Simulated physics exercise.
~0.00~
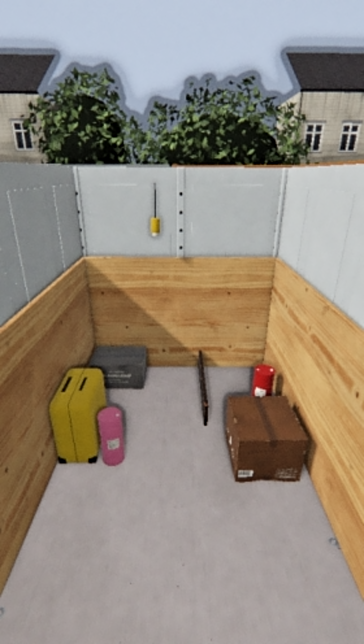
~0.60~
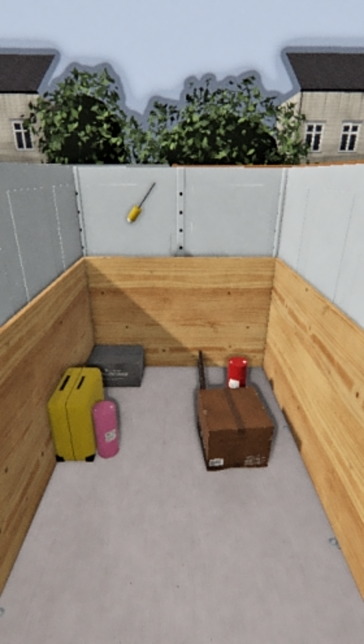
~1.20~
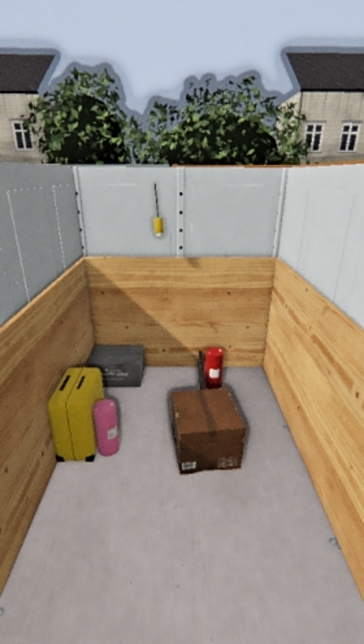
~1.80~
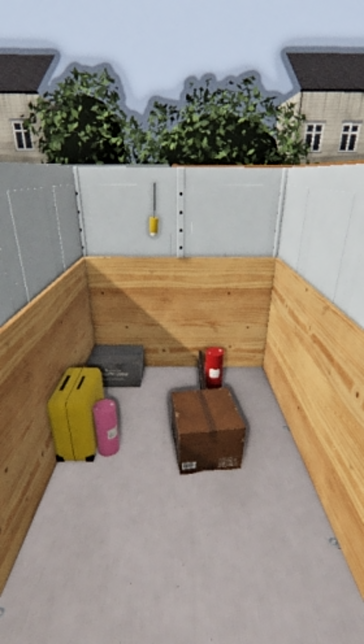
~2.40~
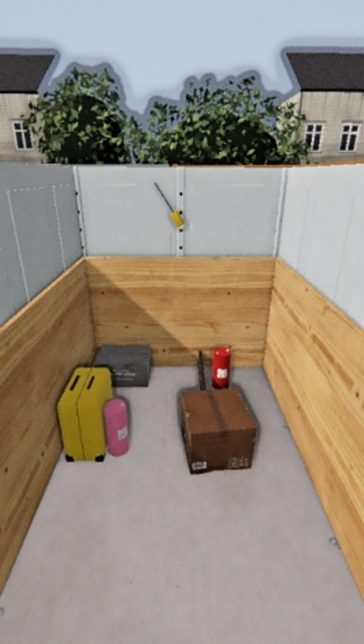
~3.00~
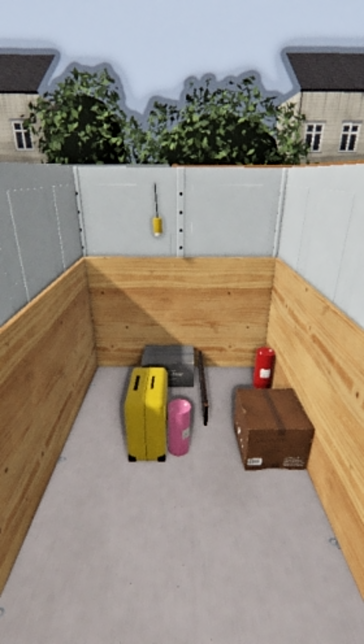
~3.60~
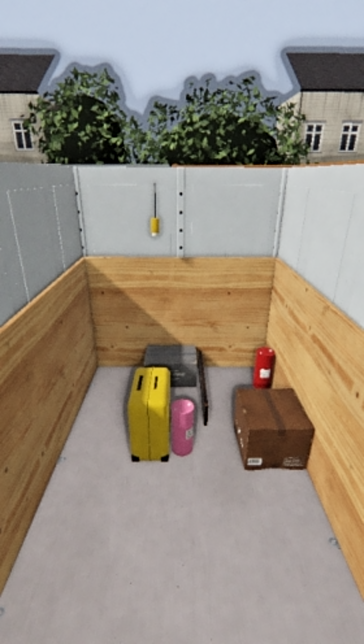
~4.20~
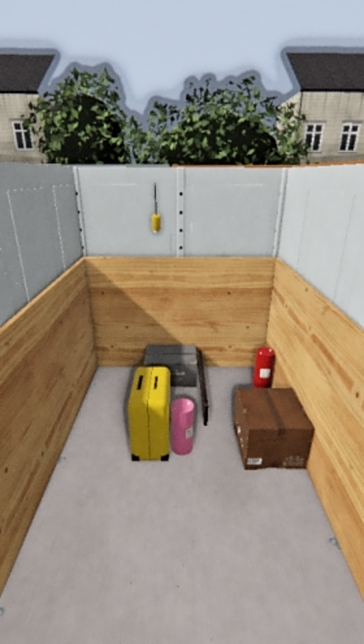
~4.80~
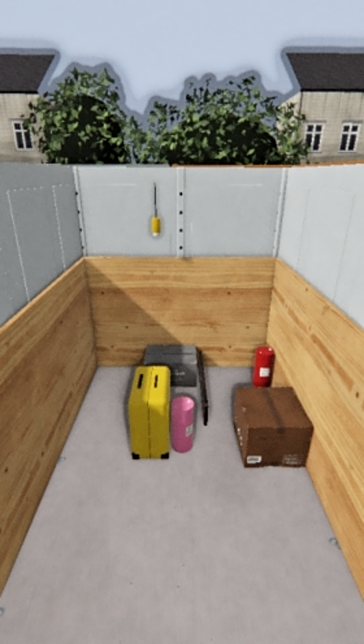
The footage shows a wood-lined van bed holding a yellow case, a grey box, a brown box, and pink and red canisters; the brown box and red canister slide left, then everything slides right and settles, with the canisters and case still upright and the case group near the middle.
